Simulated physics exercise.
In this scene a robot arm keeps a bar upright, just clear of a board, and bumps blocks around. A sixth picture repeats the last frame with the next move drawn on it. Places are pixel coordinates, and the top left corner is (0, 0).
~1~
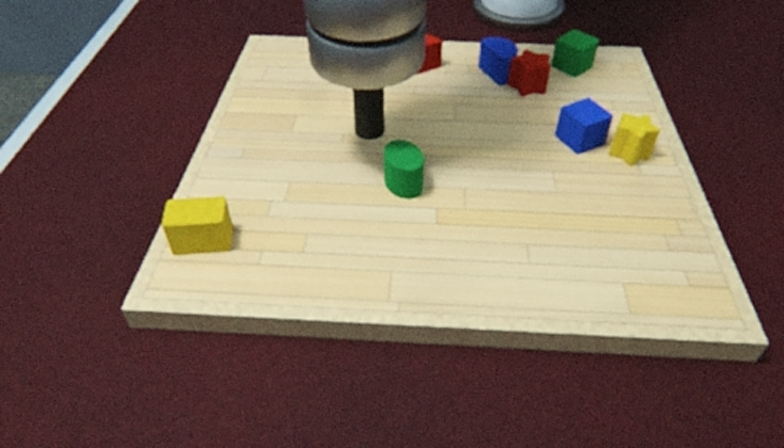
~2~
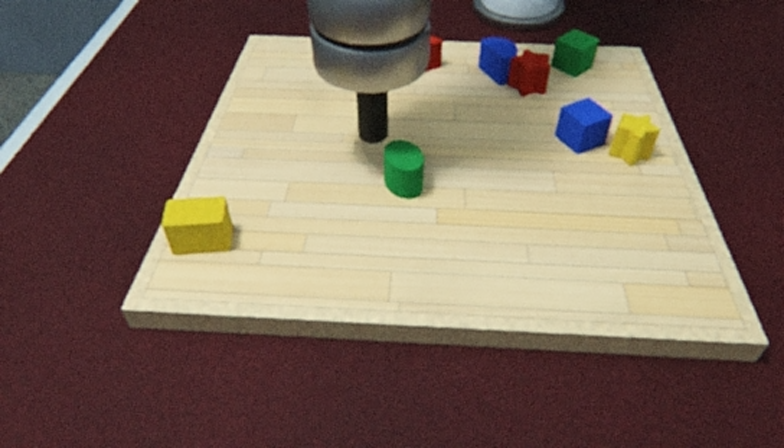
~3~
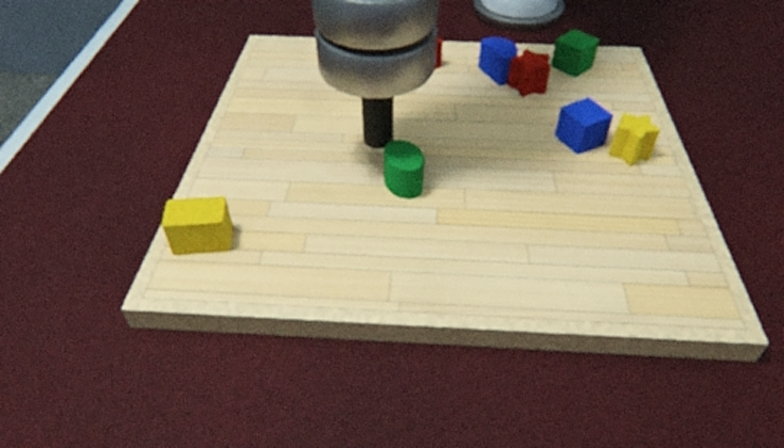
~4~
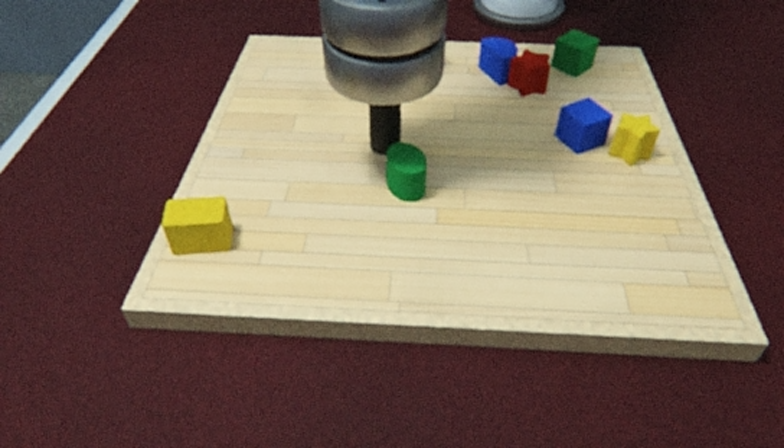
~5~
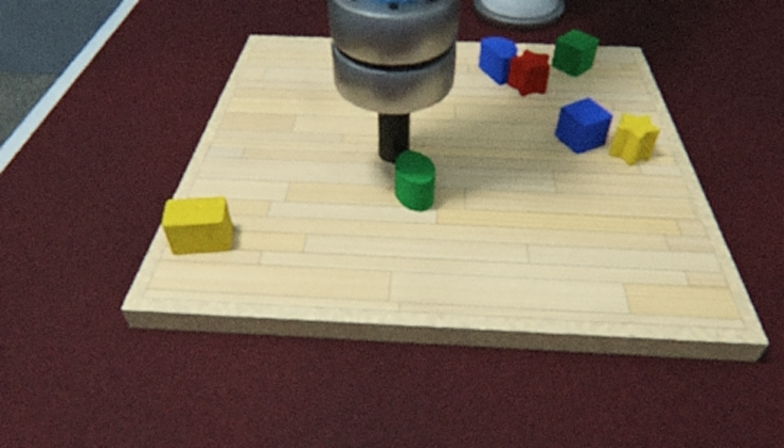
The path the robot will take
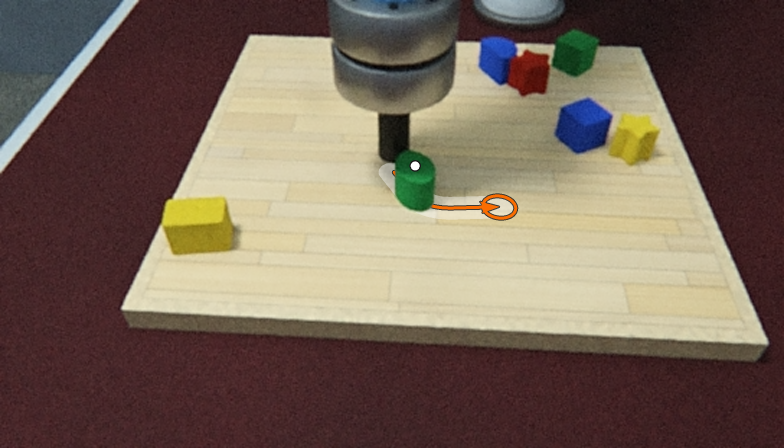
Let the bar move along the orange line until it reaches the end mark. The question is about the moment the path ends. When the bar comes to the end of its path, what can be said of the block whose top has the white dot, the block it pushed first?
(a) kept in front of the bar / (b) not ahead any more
It's b.
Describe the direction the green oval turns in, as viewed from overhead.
Overhead view: Clockwise.
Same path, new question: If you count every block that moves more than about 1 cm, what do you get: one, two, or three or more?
Once the path ends, one block will have shifted.
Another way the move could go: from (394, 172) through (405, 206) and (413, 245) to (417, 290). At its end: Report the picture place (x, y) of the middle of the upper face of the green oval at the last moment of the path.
My prediction: (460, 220).
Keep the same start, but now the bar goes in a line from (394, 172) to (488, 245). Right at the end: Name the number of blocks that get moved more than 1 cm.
That push would leave one block displaced by more than about 1 cm.
Drawn move, from (394, 172) by way of (415, 197) and (455, 208) to (499, 207); the dot is on the green oval.
On the path given first. One third of the way, bar (417, 180); green oval (440, 194).
Two thirds of the way, bar (458, 190); green oval (463, 208), turned 40° clockwise.
At the end, bar (502, 189); green oval (463, 208), turned 45° clockwise.
